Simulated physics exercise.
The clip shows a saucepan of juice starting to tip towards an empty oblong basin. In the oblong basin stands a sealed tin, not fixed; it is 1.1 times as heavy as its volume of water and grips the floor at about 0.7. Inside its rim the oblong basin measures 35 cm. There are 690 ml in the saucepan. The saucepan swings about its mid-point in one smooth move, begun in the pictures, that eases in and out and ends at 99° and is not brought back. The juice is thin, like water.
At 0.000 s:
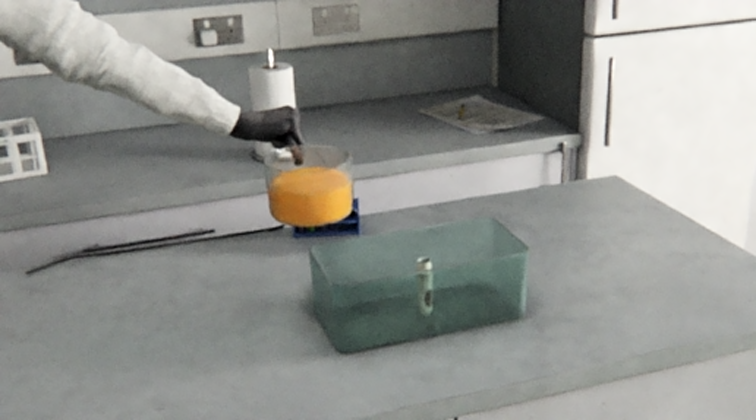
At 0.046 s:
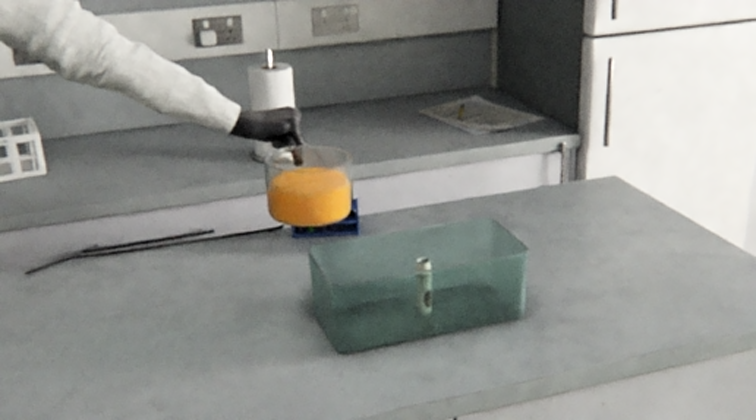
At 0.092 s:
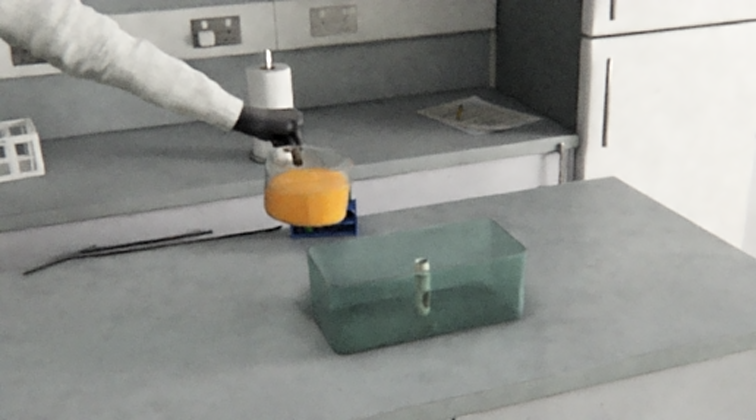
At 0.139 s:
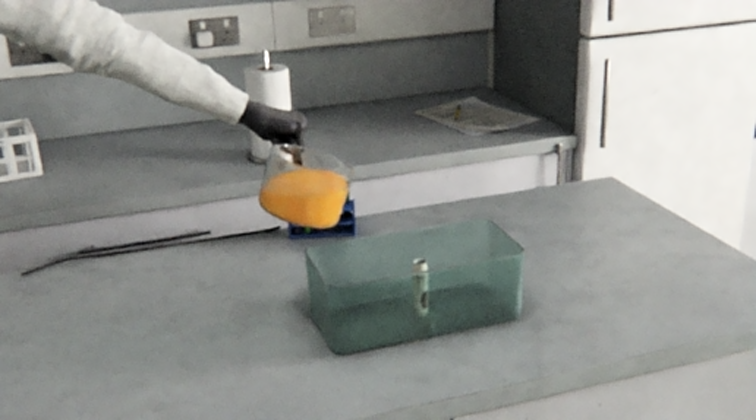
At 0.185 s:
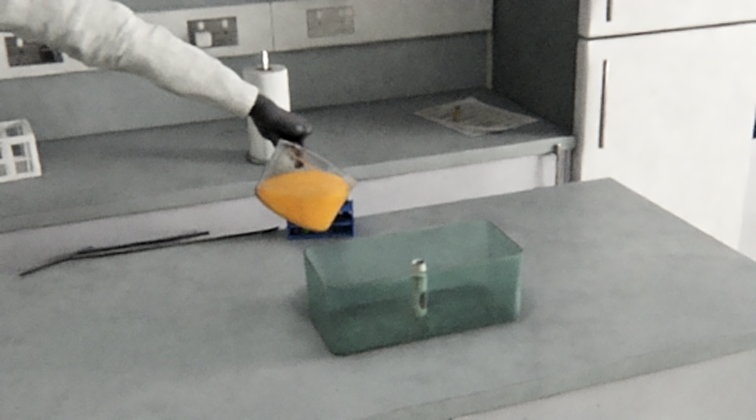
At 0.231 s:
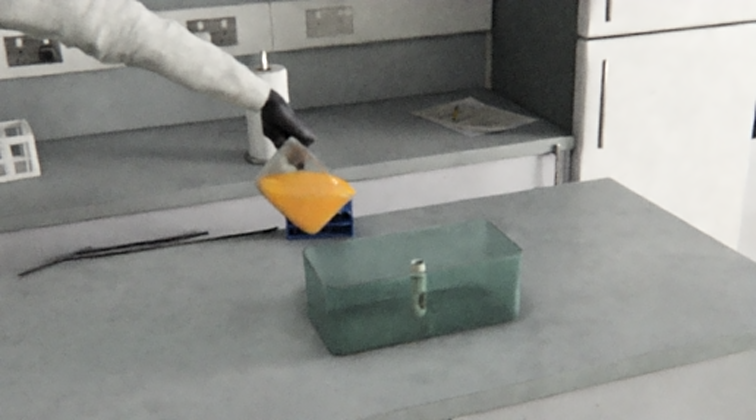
In the video, a black-gloved hand on a pale-sleeved arm holds a clear pan of orange juice above a grey counter, then tilts it steadily rightward to a steep lean beside a see-through green oblong basin.
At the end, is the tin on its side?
It stays up.
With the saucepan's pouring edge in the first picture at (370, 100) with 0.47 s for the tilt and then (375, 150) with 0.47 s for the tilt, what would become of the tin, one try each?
First it falls; then it goes over.
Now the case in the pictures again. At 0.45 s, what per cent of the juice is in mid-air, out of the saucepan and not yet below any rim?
About 40 per cent.
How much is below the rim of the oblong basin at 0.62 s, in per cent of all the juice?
Some 74 per cent.
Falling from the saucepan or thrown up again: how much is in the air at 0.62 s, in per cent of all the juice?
Some 12 per cent.
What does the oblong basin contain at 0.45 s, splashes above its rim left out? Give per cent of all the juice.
Some 20 per cent.
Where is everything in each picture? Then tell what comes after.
In the first picture, it leans 0°; its right rim is at (349, 154); the juice meets the walls at (269, 185) and (347, 175); the oblong basin's rim runs from (320, 267) to (511, 234); the tin's top is at (424, 263).
In the second picture, it leans 2°; its right rim is at (349, 156); the juice meets the walls at (268, 186) and (346, 175).
In the third picture, it leans 9°; its right rim is at (350, 161); the juice meets the walls at (266, 186) and (345, 176).
In the fourth picture, it leans 20°; its right rim is at (352, 169); the juice meets the walls at (262, 188) and (345, 177).
In the fifth picture, it leans 33°; its right rim is at (352, 180); the juice meets the walls at (258, 187) and (347, 180).
In the sixth picture, it leans 48°; its right rim is at (350, 192); the juice meets the walls at (257, 181) and (345, 183); 1 per cent is over the edge.
Then, 0.45 s in, the tilt is 99° and 39 per cent is still to pour; the tin stands where it began.
Then, 0.62 s in, the tilt is 99° and 15 per cent is still to pour; the tin stands where it began.
Then, 0.79 s in, the tilt is 99° and 5 per cent is still to pour; the tin stands where it began.
Then, 0.97 s in, the tilt is 99° and 1 per cent is still to pour; the tin stands where it began.
Finally, the tin stands where it began.
